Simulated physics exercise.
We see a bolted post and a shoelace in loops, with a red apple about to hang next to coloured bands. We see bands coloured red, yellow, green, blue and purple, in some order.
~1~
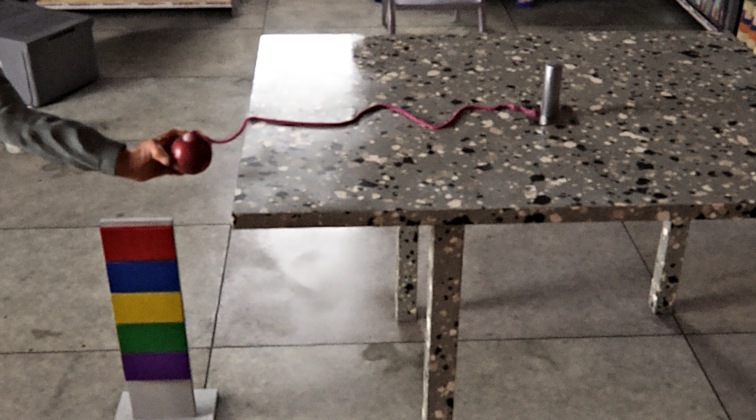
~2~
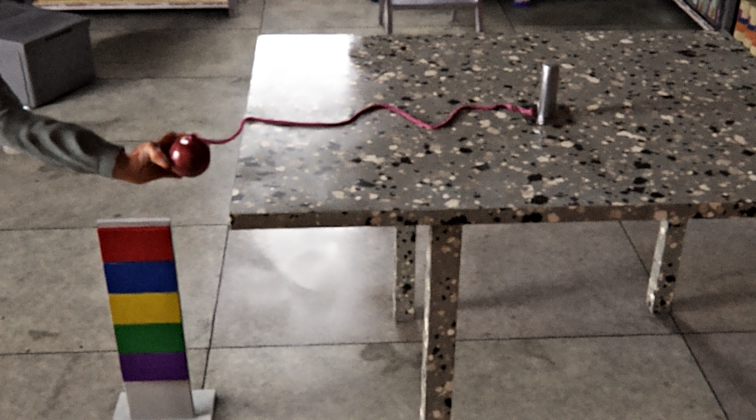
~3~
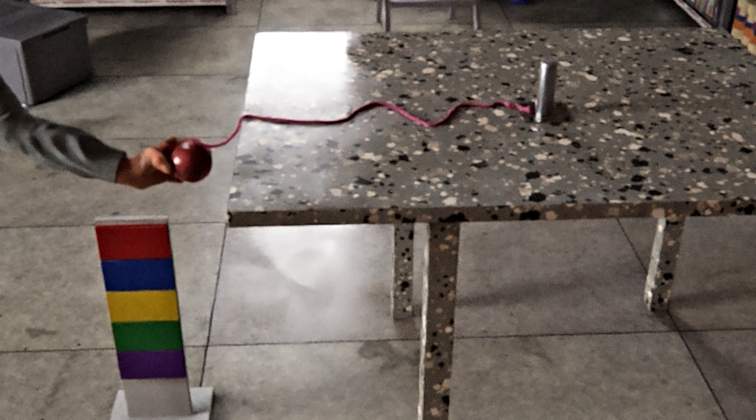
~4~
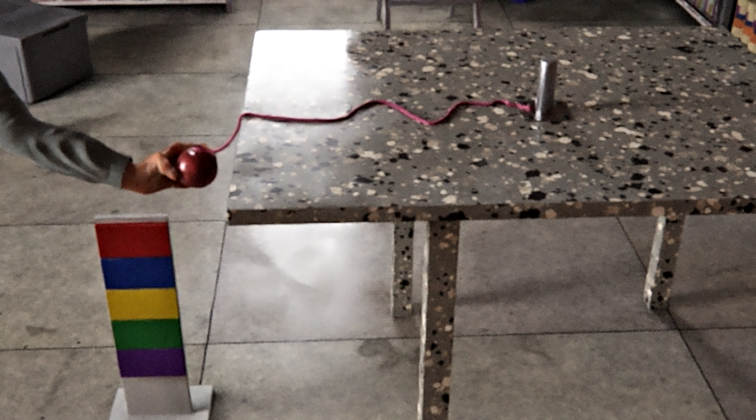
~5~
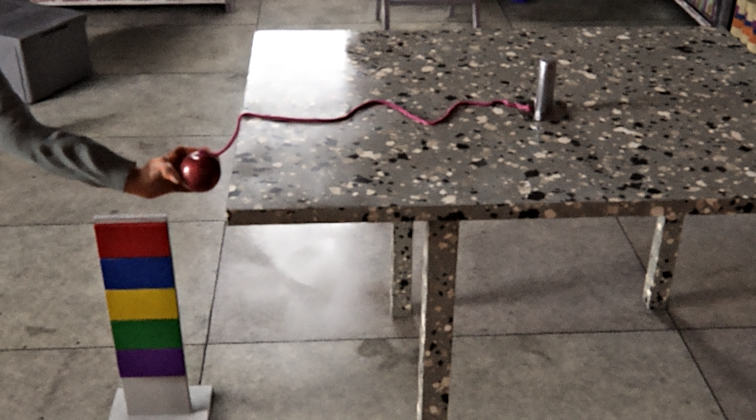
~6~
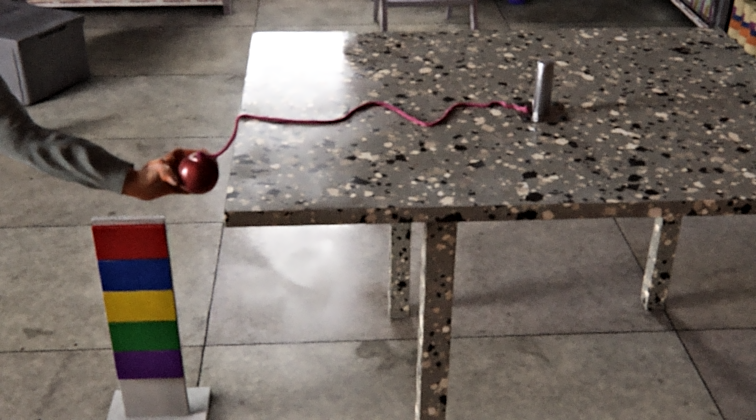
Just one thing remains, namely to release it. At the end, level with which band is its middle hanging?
Level with blue.
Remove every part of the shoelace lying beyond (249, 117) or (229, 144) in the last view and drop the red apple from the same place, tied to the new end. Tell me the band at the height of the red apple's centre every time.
Lab note - try 1: No band; try 2: Red.
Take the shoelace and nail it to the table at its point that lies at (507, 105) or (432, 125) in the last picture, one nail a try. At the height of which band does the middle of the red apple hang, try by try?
Taking the two tries in turn, you'd get blue and then red.
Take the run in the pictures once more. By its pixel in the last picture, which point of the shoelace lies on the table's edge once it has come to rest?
(330, 122).
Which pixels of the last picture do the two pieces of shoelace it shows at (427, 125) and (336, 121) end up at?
The first lands at (383, 113), while the second lands at (247, 116).
A little later, apple near (253, 265); level with blue.
Next, apple near (244, 271); level with blue.
When it is over, apple near (247, 273); level with blue. Its middle rests at the blue band.
